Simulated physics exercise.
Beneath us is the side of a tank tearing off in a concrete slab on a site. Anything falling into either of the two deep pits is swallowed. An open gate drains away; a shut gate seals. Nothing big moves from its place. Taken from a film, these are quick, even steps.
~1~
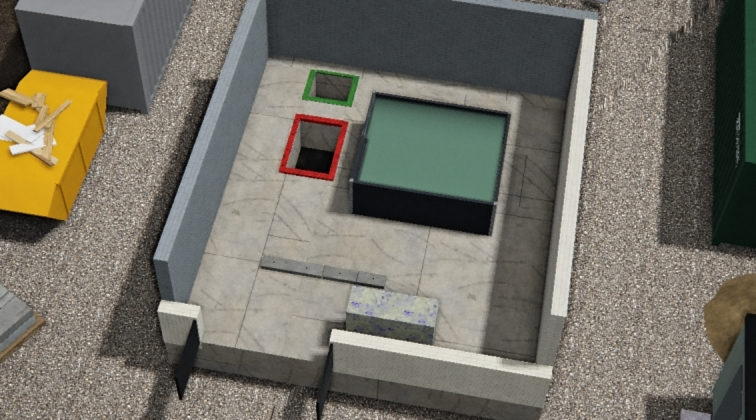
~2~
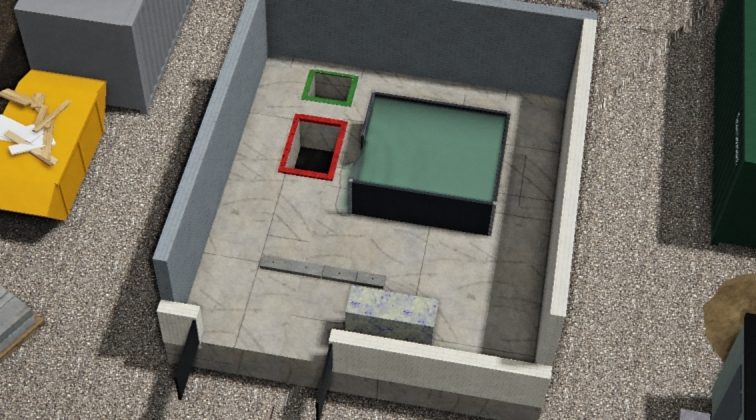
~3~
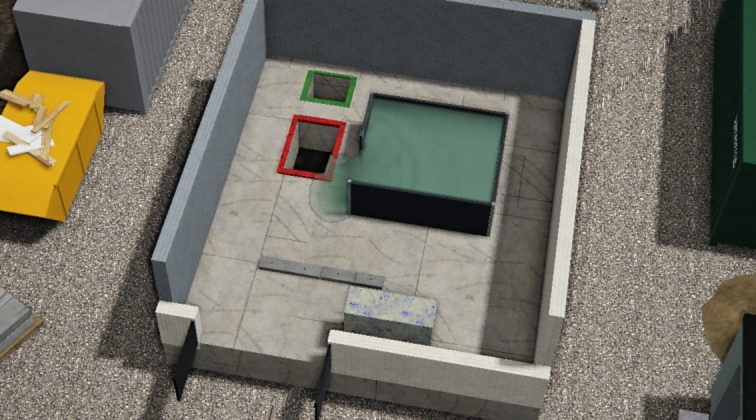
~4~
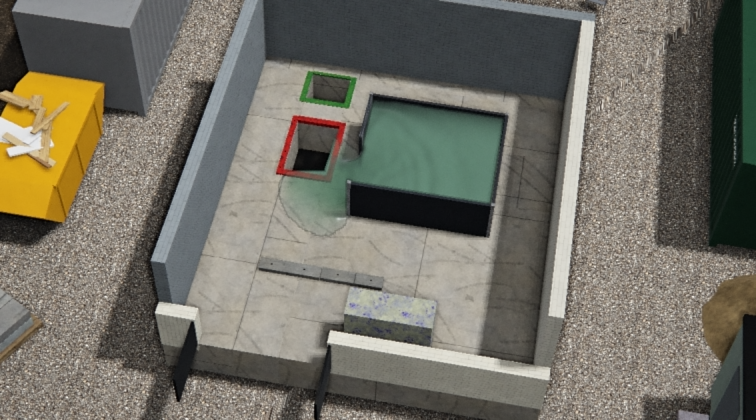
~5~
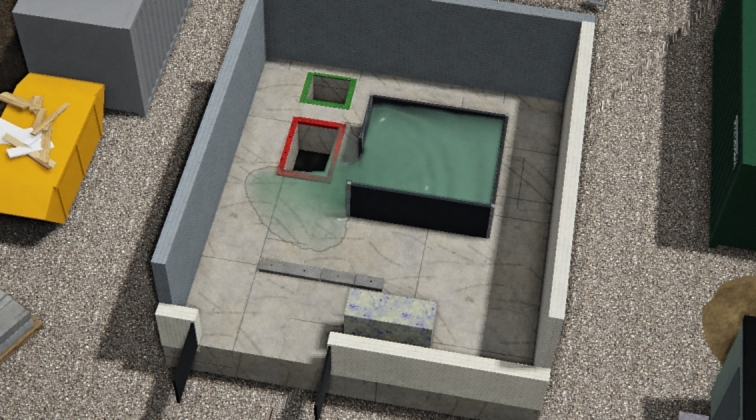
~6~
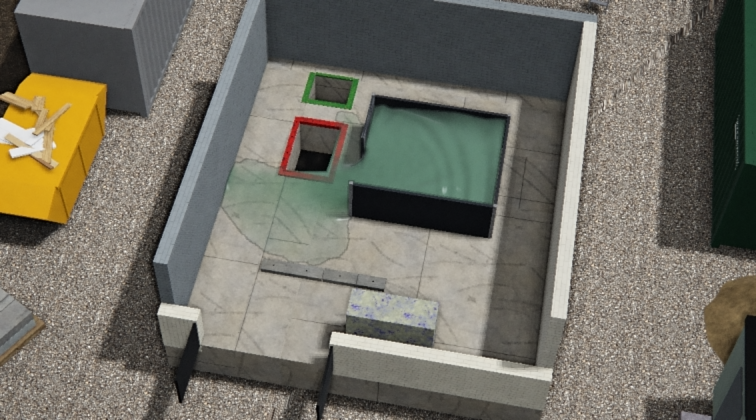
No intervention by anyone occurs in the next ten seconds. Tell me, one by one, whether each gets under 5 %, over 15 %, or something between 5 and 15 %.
My prediction: The gate will likely win a major part beyond fifteen per cent; the green pit will likely win a middling part of five to fifteen per cent; the red pit will likely win a major part beyond fifteen per cent.
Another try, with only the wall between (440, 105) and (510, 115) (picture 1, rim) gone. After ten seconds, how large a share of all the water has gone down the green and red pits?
Green: 20 percent; red: 4 percent.
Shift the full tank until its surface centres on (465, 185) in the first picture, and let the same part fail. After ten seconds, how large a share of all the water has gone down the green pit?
Within ten seconds, 14 percent of the total ends up in the green pit.
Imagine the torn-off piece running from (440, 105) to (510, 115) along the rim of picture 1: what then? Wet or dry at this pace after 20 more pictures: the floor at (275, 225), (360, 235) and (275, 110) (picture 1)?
Going point by point: Left unwetted, left unwetted, waterlogged.
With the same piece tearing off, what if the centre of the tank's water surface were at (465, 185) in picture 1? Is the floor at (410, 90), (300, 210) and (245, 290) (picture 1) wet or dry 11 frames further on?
Spot one unwetted, spot two wetted, spot three wetted.
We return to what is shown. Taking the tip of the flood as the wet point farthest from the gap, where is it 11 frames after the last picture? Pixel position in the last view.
I'd say near (181, 329).
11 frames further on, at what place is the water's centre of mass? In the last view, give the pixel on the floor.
It is around (373, 192).
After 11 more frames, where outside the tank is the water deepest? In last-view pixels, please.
Estimated pixel: (181, 329).
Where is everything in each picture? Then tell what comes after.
In the first picture, the water tank at (432, 149) is whole and still.
In the second picture, water pours out at (358, 180) and has run to (347, 214).
In the third picture, water pours out at (357, 181) and has run to (315, 207).
In the fourth picture, the front is at (284, 193), out from the gap at (356, 182).
In the fifth picture, water pours out at (356, 183) and has run to (250, 189).
In the sixth picture, the front is at (223, 199), out from the gap at (358, 183).
A moment on, water covers 20 % of the floor; the gate 0 %, the green pit 0 %, the red pit 6 %.
Next, water covers 30 % of the floor; the gate 0 %, the green pit 0 %, the red pit 10 %.
Then, water covers 40 % of the floor; the gate 6 %, the green pit 1 %, the red pit 14 %.
Later, water covers 55 % of the floor; the gate 18 %, the green pit 4 %, the red pit 19 %.
In the end, water covers 75 % of the floor; the gate 28 %, the green pit 8 %, the red pit 22 %.
